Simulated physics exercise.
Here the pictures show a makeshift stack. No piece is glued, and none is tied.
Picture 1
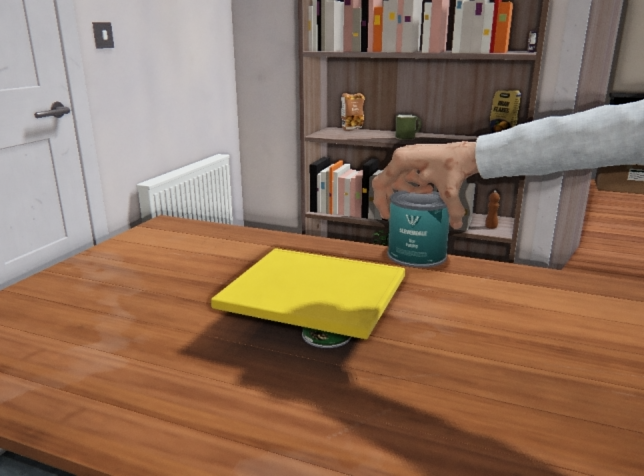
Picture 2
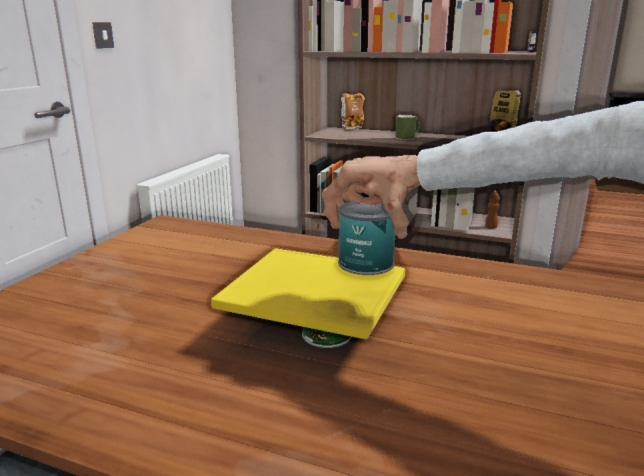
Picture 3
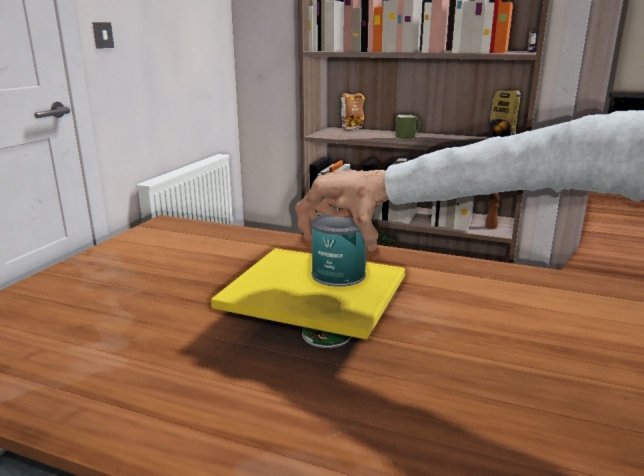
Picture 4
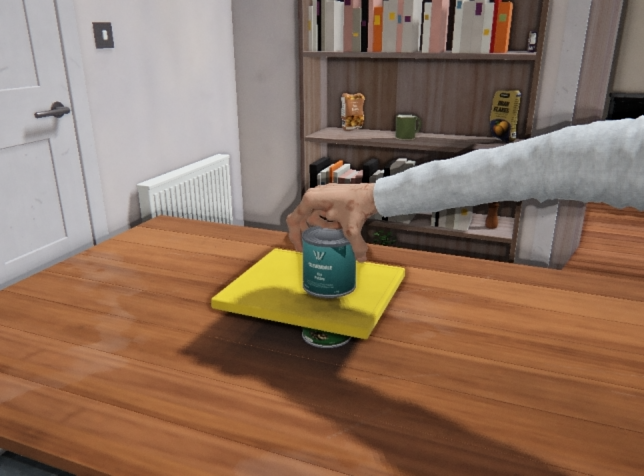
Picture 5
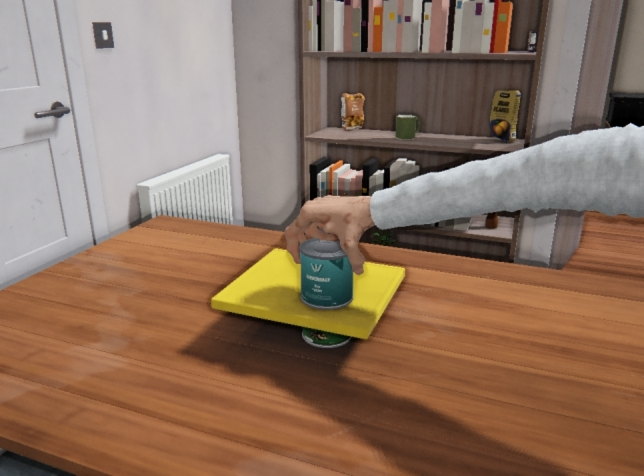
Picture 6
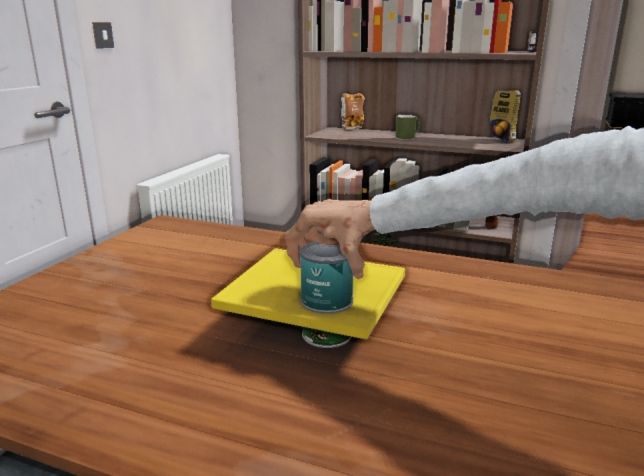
At the start, a hand holds a turquoise tin from above, behind and to the right of a yellow lid raised off a wooden table. The hand carries the tin left and toward the viewer over the lid, then lowers it onto the yellow surface, fingers still gripping it.
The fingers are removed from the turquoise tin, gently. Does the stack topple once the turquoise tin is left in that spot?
No, it stays standing.
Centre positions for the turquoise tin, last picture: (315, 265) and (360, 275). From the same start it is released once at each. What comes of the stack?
Try one: The stack remains standing; try two: The stack remains standing.
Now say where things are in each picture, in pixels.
The first picture shows still above its spot; turquoise tin (419, 228); yellow lid (314, 287).
The second picture shows still above its spot; turquoise tin (367, 236); yellow lid (314, 287).
The third picture shows still above its spot; turquoise tin (339, 249); yellow lid (314, 287).
The fourth picture shows still above its spot; turquoise tin (329, 260); yellow lid (314, 287).
The fifth picture shows still above its spot; turquoise tin (327, 272); yellow lid (314, 287).
The sixth picture shows set down, still held; turquoise tin (327, 276); yellow lid (314, 287).
Then, 0.20 s later than the last frame, all is still.
Then, 0.50 s later than the last frame, turquoise tin resting near (327, 277).
When it is over, all 3 as before. End places, in pixels of the last picture, turquoise tin near (327, 277). The stack stays up.
